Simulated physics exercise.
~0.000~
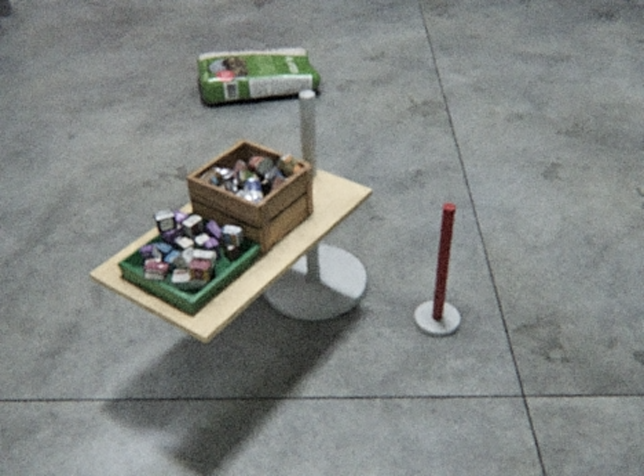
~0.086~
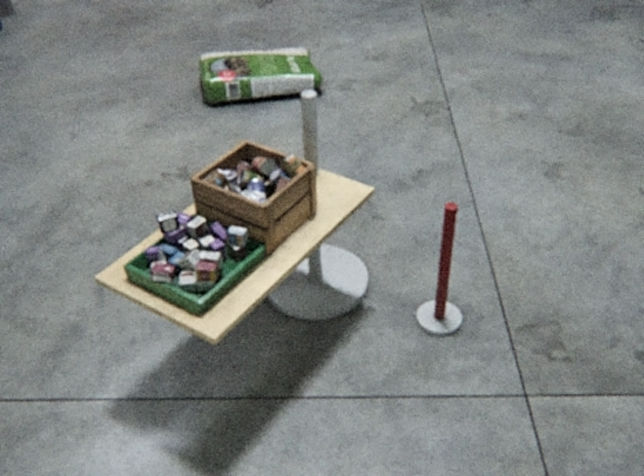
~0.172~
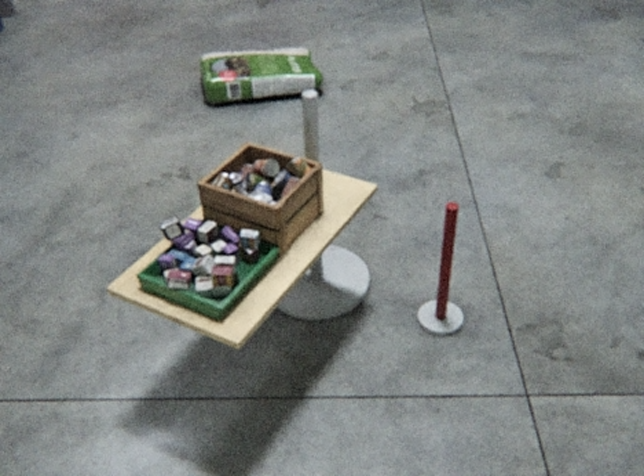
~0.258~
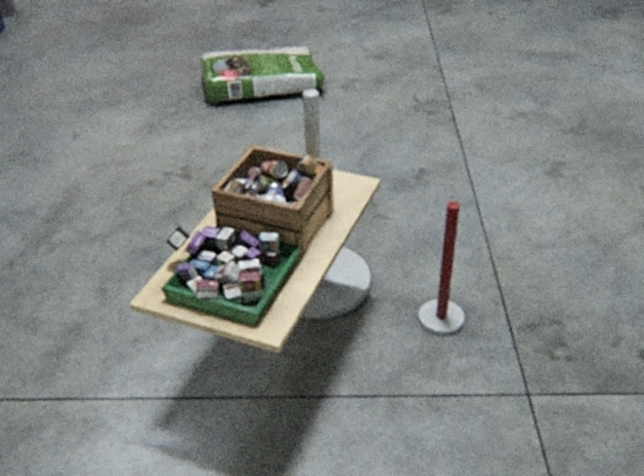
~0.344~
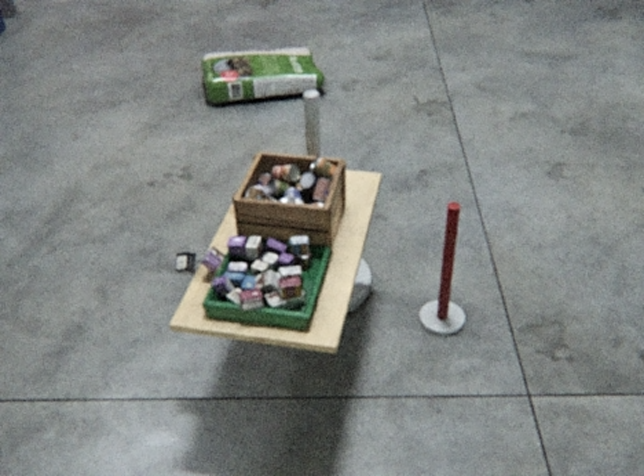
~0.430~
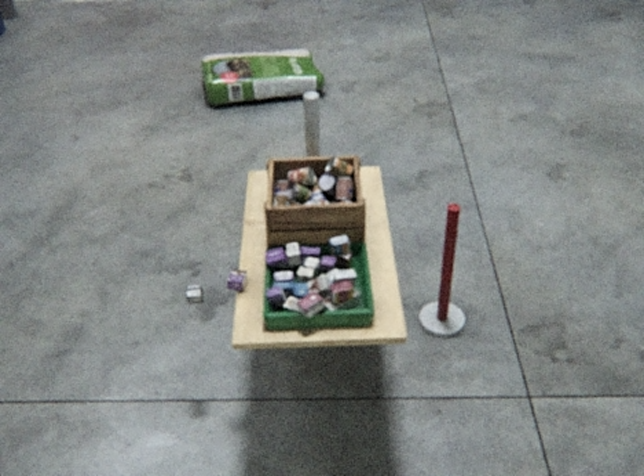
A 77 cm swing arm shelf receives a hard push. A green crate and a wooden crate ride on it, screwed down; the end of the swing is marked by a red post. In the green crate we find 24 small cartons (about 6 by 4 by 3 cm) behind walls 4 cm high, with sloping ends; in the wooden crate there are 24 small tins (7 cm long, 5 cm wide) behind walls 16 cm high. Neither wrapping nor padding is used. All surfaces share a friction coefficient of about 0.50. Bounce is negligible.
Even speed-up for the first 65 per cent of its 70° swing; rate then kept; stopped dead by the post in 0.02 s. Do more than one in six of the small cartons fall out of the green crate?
Yes.
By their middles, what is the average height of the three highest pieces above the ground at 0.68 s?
About 64 cm up.
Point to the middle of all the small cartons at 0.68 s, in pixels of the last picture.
Centre approx. (446, 257).
After 0.60 s, the shelf hits the red post.
After 0.68 s, the green crate is down by 6 of 24 and the wooden crate has all 24.
After 0.80 s, the green crate is down by 6 of 24 and the wooden crate has all 24.
After 1.02 s, the green crate is down by 6 of 24 and the wooden crate has all 24.
Final count (at 1.45 s), the green crate is down by 6 of 24 and the wooden crate has all 24. Asked share, 6 of 24, 25 per cent.
